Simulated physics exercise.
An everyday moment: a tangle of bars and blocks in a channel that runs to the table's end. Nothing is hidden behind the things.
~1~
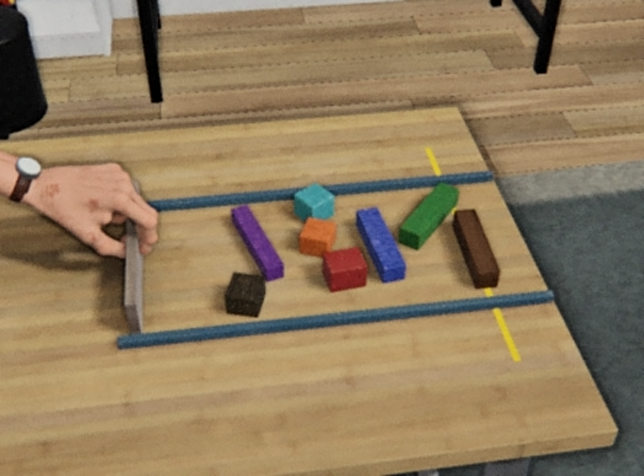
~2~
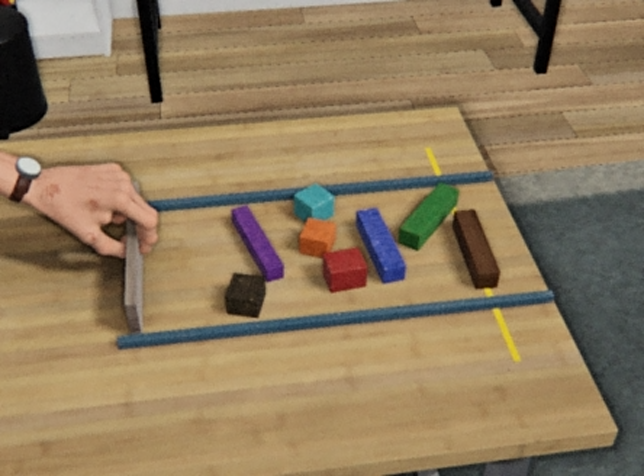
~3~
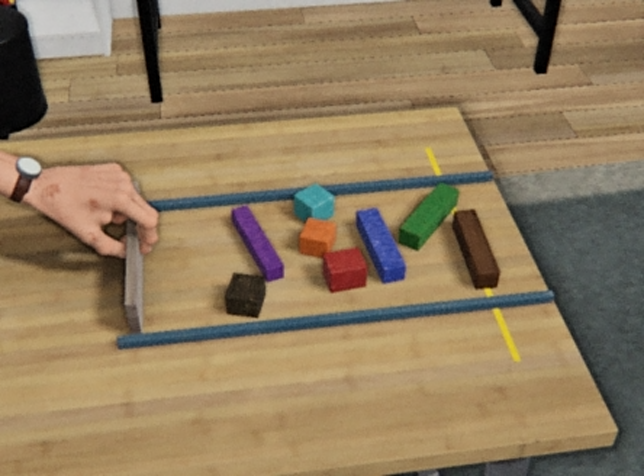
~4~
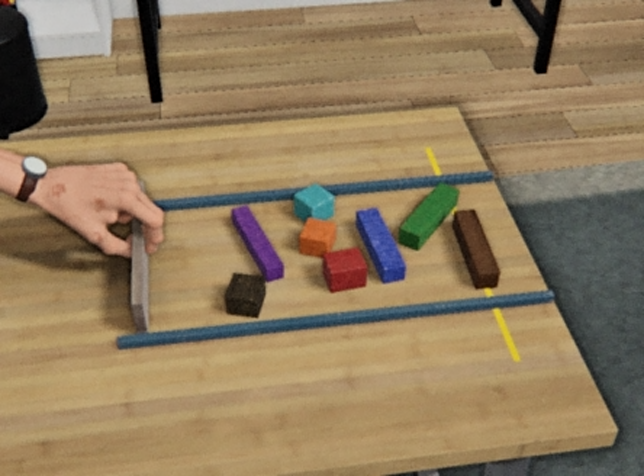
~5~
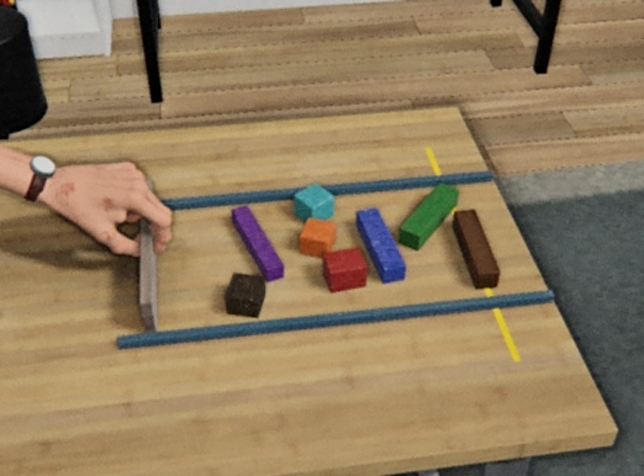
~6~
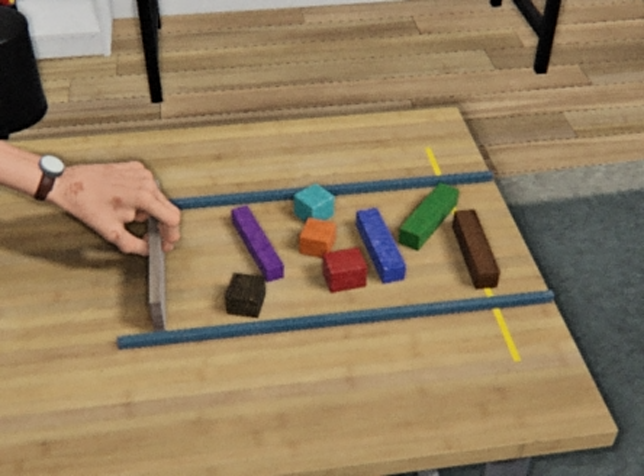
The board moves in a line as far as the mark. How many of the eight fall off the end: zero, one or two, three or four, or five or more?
The number that fall off is three or four.
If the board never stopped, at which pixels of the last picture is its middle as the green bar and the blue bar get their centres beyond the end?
Its middle is around (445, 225) and around (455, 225).
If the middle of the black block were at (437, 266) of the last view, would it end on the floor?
Then it comes down.
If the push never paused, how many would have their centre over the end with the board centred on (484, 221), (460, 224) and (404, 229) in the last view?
Place by place, 4, 3 and 0.
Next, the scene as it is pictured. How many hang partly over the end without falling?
Overhanging: 1.
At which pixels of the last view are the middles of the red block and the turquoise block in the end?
First (525, 247), then (481, 188).
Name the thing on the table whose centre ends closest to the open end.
That is the red block.
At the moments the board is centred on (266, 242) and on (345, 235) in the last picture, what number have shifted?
First 2, then 7.
Soon after, none off yet; brown stick at rest near (475, 248); green bar at rest near (429, 216); blue bar at rest near (380, 244).
At rest, the number that fall off is three or four; fallen, blue bar, green bar and brown stick.
